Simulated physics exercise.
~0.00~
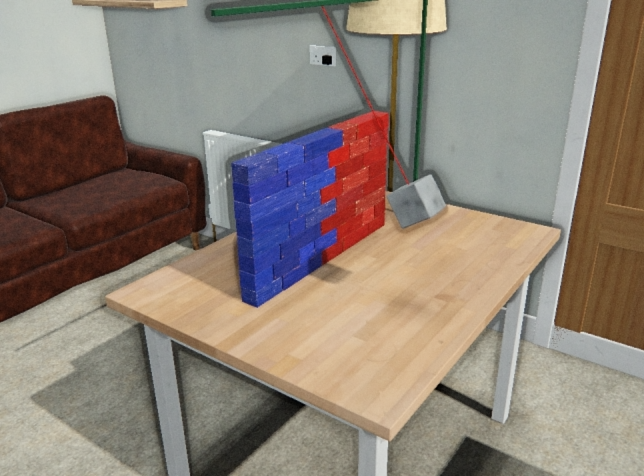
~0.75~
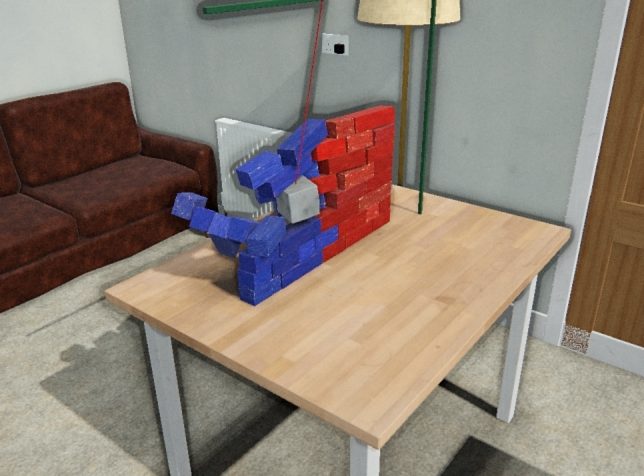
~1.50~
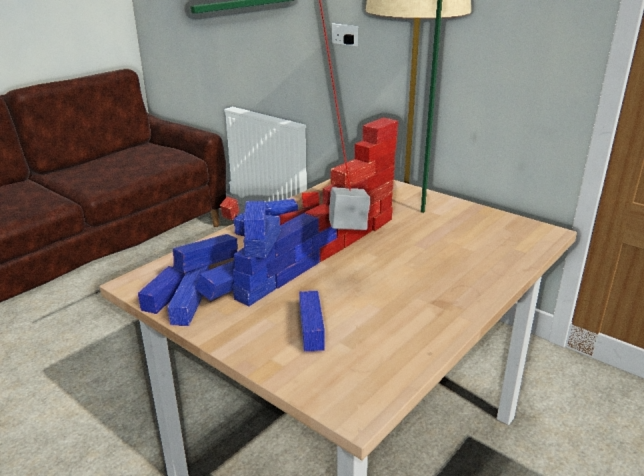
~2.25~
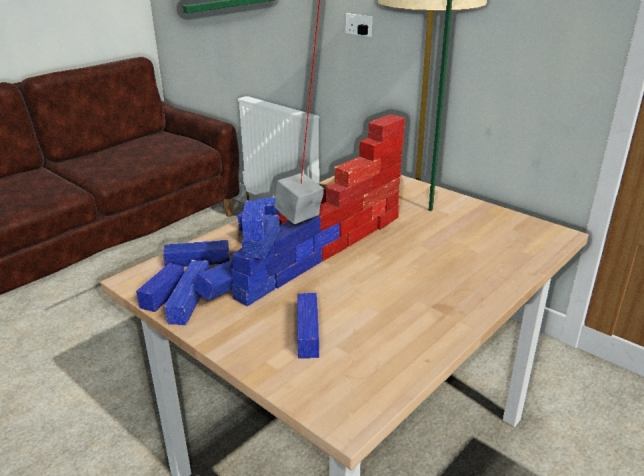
At first, a wall of toy blocks, blue on the left and red on the right, stands whole on a wooden table in a living room, with a grey block hanging on a line beside its red end. The grey block swings left into the blue half, knocking several upper blue blocks loose and into the air. It then moves back to the right against the red half, where upper blocks come away too. Finally it swings left again above the lowered middle, leaving blue blocks scattered on the table and a stepped red section still standing.
